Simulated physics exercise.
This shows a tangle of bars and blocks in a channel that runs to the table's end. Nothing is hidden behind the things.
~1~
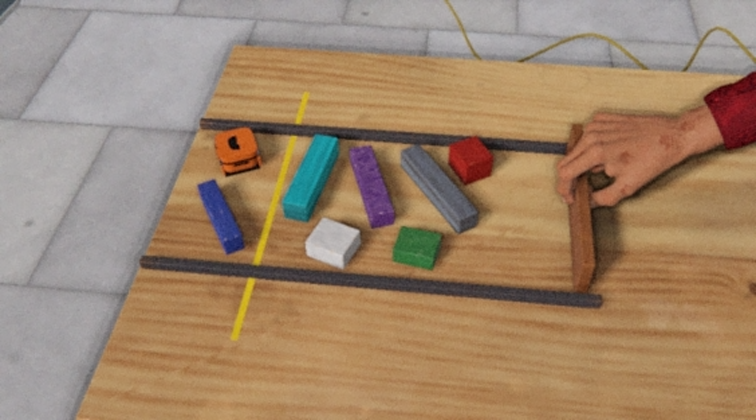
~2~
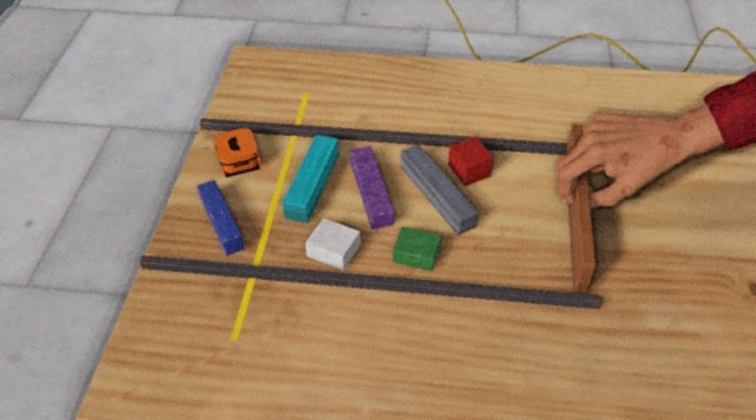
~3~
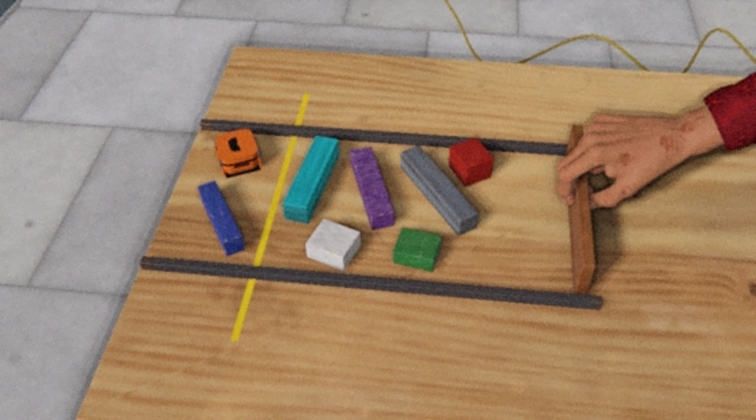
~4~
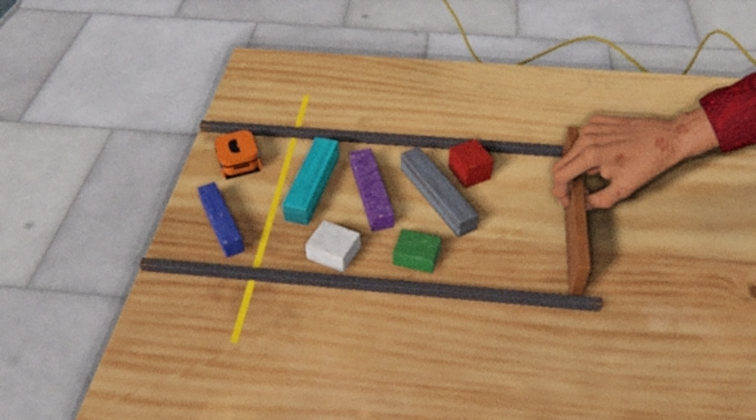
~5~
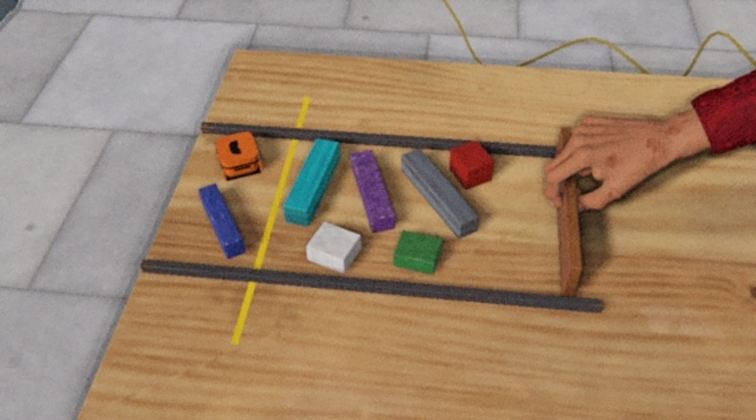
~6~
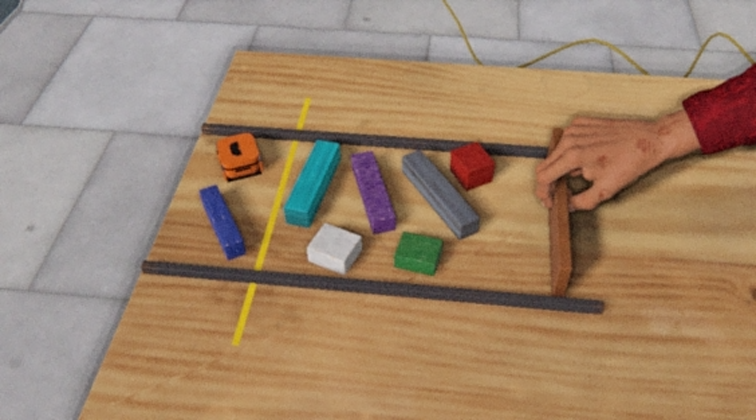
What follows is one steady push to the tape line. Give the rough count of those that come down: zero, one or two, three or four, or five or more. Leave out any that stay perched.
The number that fall off is one or two.
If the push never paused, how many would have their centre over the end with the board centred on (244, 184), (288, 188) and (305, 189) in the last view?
It would be 3, 1 and 0.
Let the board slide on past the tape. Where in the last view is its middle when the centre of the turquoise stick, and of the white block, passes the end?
Its middle is around (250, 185) and around (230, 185).
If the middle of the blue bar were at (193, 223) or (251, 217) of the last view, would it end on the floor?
The blue bar survives; does not fall.
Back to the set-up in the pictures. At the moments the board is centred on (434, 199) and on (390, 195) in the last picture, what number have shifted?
3 and 6.
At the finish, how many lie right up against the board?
That makes 3.
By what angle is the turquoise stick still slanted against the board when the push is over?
Some 20 degrees.
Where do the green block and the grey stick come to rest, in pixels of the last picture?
About (244, 241), and the other about (251, 180).
A little later, none off yet; orange case at rest near (239, 158); blue bar at rest near (222, 221); turquoise stick at rest near (314, 182).
Next, none off yet; orange case at rest near (239, 158); blue bar at rest near (222, 221); turquoise stick shifted a little near (284, 183).
When it is over, the number that fall off is one or two; down, orange case.
